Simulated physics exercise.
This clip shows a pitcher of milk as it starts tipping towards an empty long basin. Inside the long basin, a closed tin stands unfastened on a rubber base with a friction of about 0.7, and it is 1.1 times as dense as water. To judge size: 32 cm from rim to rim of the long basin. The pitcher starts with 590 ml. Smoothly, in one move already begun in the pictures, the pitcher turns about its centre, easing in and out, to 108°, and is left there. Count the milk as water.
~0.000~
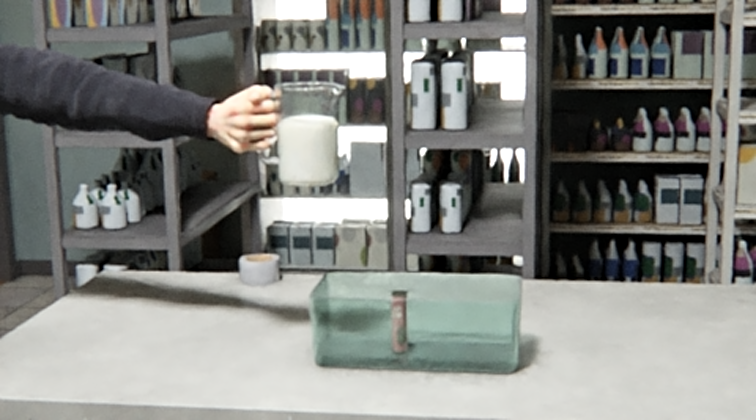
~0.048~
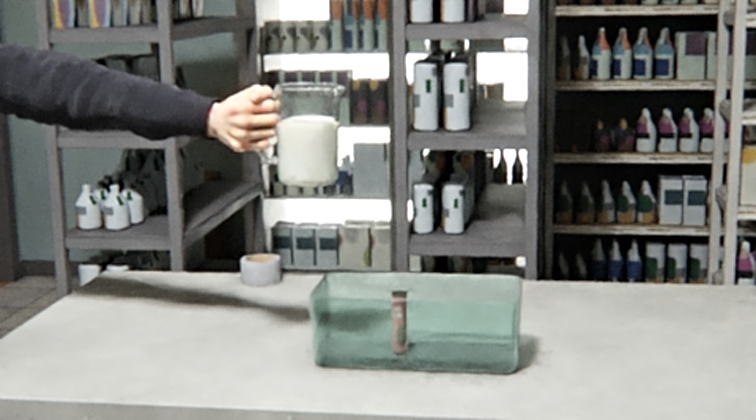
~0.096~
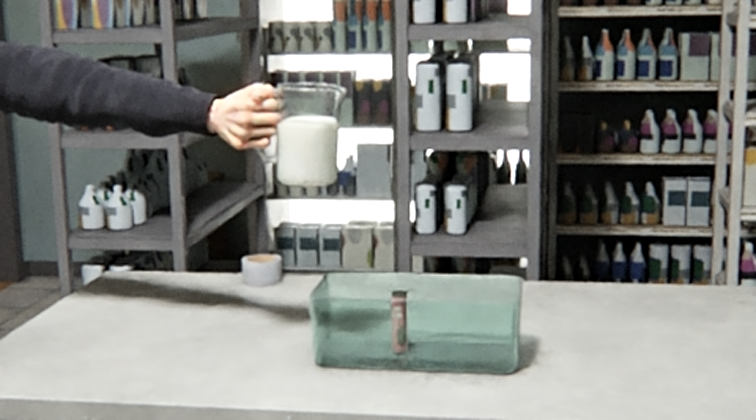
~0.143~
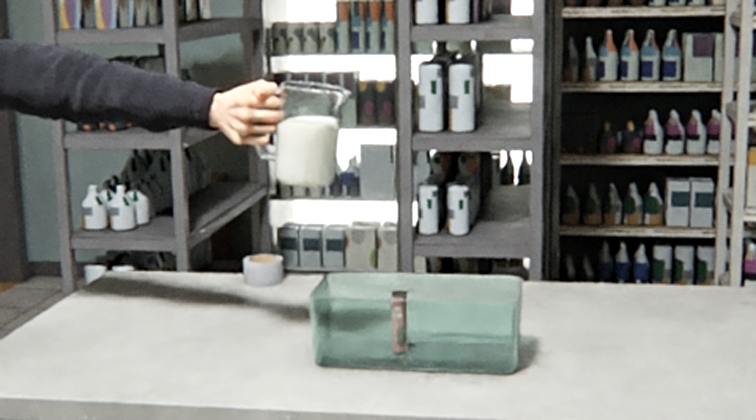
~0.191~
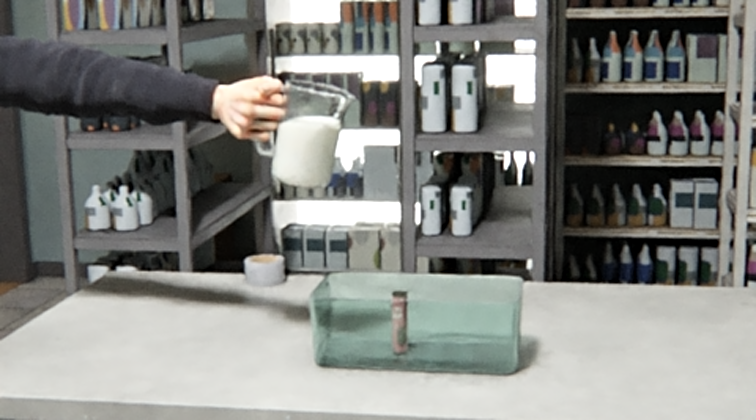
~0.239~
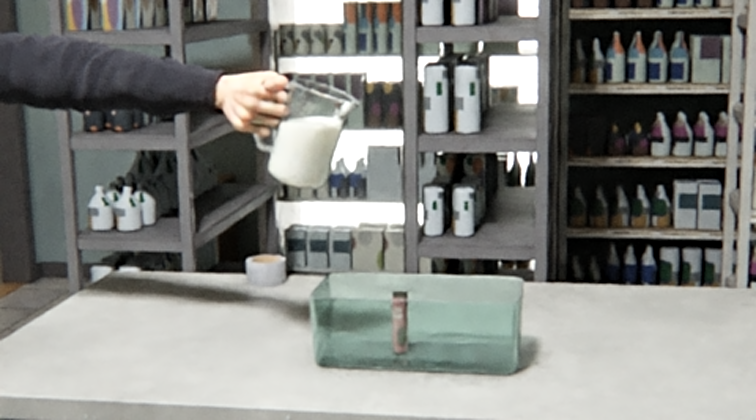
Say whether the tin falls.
It is left standing.
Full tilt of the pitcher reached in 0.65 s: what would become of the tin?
The tin stays on its base.
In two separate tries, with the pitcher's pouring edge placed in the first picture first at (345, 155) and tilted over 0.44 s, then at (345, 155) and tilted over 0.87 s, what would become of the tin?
Try 1: Tipped over; try 2: Tipped over.
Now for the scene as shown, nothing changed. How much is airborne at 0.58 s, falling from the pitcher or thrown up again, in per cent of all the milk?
About 8 per cent.
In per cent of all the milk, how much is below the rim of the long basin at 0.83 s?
The share is close to 24 percent.
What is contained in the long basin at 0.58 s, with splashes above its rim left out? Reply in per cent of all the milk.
Around 0%.
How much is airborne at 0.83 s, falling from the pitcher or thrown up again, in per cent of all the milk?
40 per cent or so.
Then, 0.58 s in, the tilt is 81° and 92 per cent is still to pour; the tin stands where it began.
Then, 0.83 s in, the tilt is 107° and 37 per cent is still to pour; the tin stands where it began.
Then, 1.09 s in, the tilt is 108° and 4 per cent is still to pour; the tin stands where it began.
Then, 1.37 s in, the tilt is 108° and 0 per cent is still to pour; the tin stands where it began.
Finally, the tin stands where it began.
